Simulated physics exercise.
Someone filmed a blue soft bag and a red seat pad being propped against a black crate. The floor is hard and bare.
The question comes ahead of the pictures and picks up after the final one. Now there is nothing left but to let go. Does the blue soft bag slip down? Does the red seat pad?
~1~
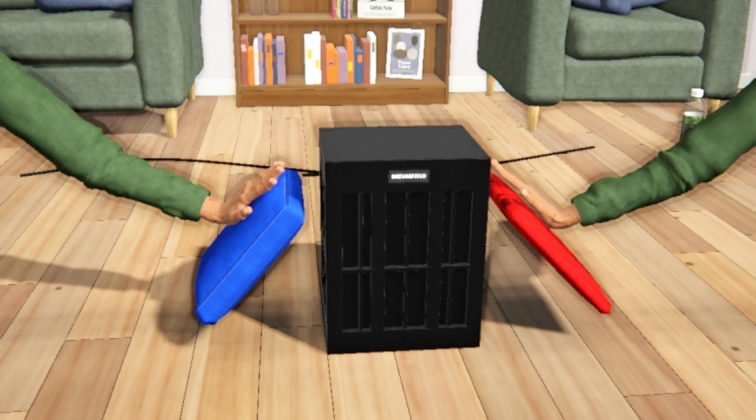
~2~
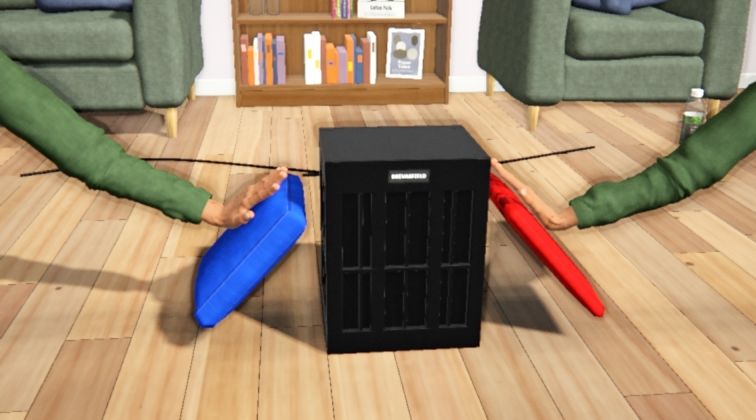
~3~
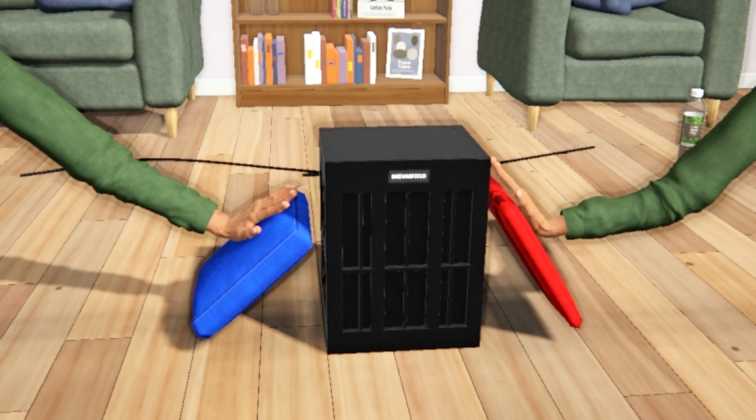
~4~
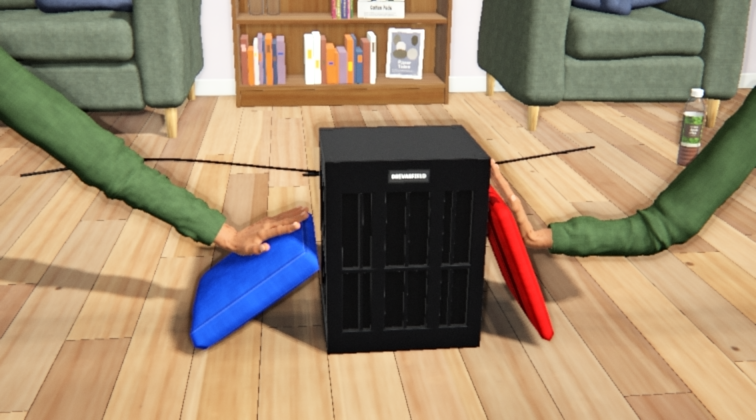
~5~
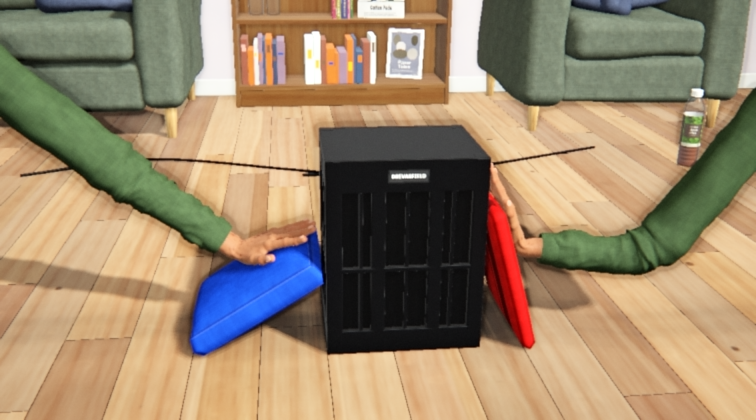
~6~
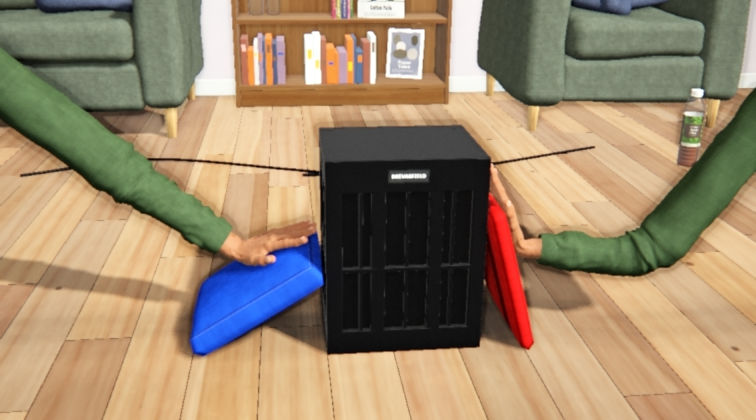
Checking both, the blue soft bag slips down, the red seat pad does not slip.
Then, 0.24 s after the last picture, soft bag flat on the floor near (253, 300); seat pad leaning near (494, 255).
Then, 0.46 s after the last picture, soft bag flat on the floor near (252, 309); seat pad leaning near (494, 255).
At rest, soft bag flat on the floor near (252, 309); seat pad leaning near (494, 255). The blue soft bag slides down flat and the red seat pad keeps leaning.
